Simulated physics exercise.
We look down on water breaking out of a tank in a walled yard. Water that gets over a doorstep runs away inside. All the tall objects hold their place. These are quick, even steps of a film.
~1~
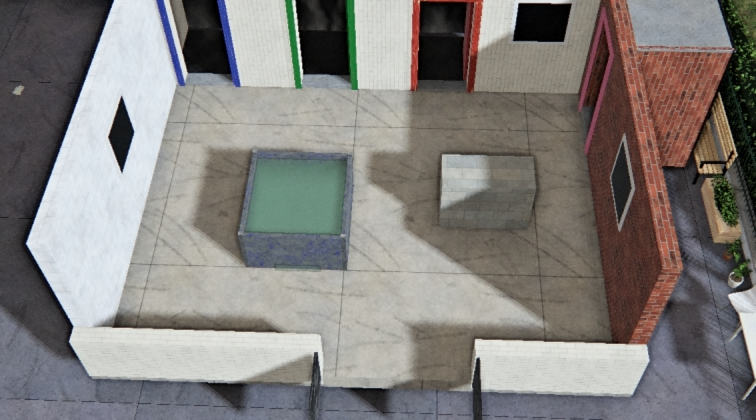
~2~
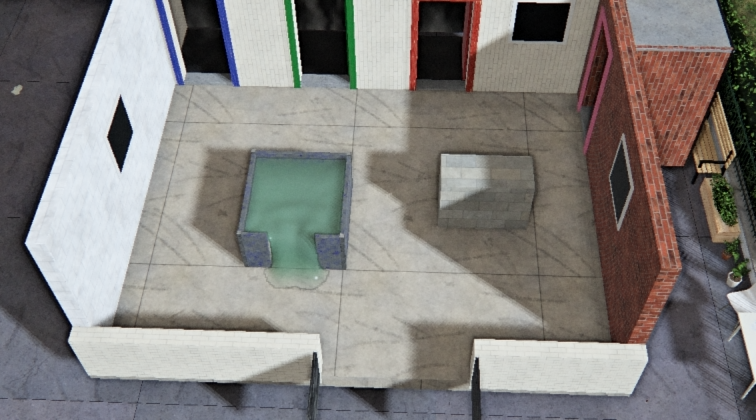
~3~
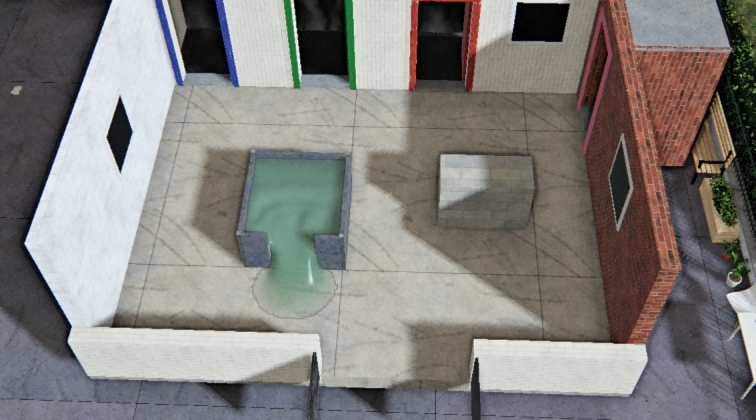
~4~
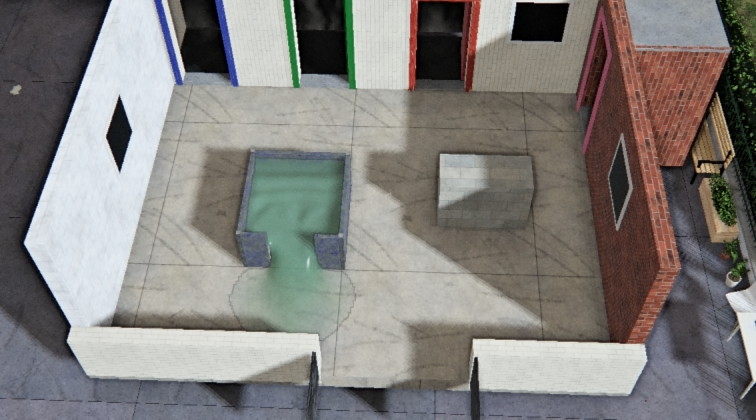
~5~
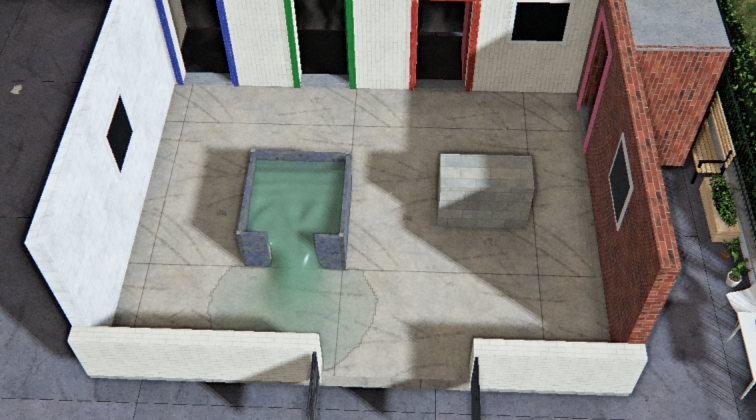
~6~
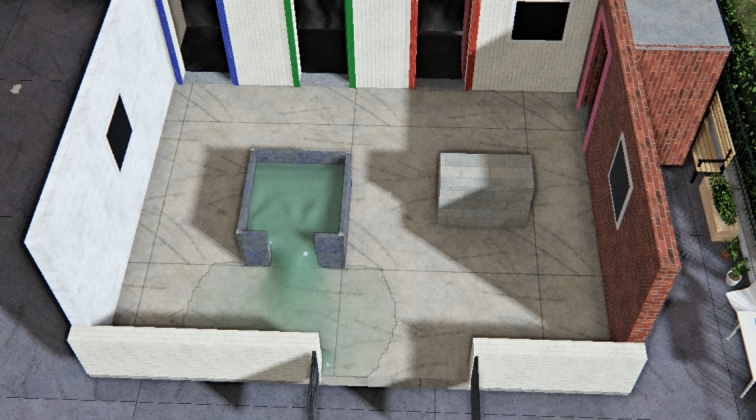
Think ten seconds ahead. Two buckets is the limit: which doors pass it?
The red door stays under that; the pink door stays under that; the green door stays under that; the blue door stays under that.
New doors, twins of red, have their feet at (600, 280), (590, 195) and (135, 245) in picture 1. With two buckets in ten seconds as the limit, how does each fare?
As listed: Keeps below it, takes less, lets more in.
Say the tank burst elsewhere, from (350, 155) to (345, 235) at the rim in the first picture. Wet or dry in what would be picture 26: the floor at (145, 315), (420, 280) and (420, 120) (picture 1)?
One after the other: Clear, flooded, flooded.
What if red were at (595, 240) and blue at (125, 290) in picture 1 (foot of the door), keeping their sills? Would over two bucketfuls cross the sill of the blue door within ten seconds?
In short: The blue one takes more.
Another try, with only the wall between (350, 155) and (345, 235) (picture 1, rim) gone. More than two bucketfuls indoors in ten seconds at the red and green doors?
One by one: Red door floods, green door lets less in.
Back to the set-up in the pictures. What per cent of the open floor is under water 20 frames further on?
About 35 per cent.
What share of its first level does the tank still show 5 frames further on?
About 62 per cent.
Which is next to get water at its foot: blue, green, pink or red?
That is the blue-painted one.
A moment on, water covers 15 % of the floor; the red door not reached, the pink door not reached, the green door not reached, the blue door not reached.
Next, water covers 20 % of the floor; the red door not reached, the pink door not reached, the green door not reached, the blue door not reached.
Then, water covers 35 % of the floor; the red door not reached, the pink door not reached, the green door not reached, the blue door not reached.
Later, water covers 50 % of the floor; the red door not reached, the pink door not reached, the green door wet at the sill, nothing in, the blue door under two buckets in.
In the end, water covers 80 % of the floor; the red door wet at the sill, nothing in, the pink door not reached, the green door wet at the sill, nothing in, the blue door under two buckets in.
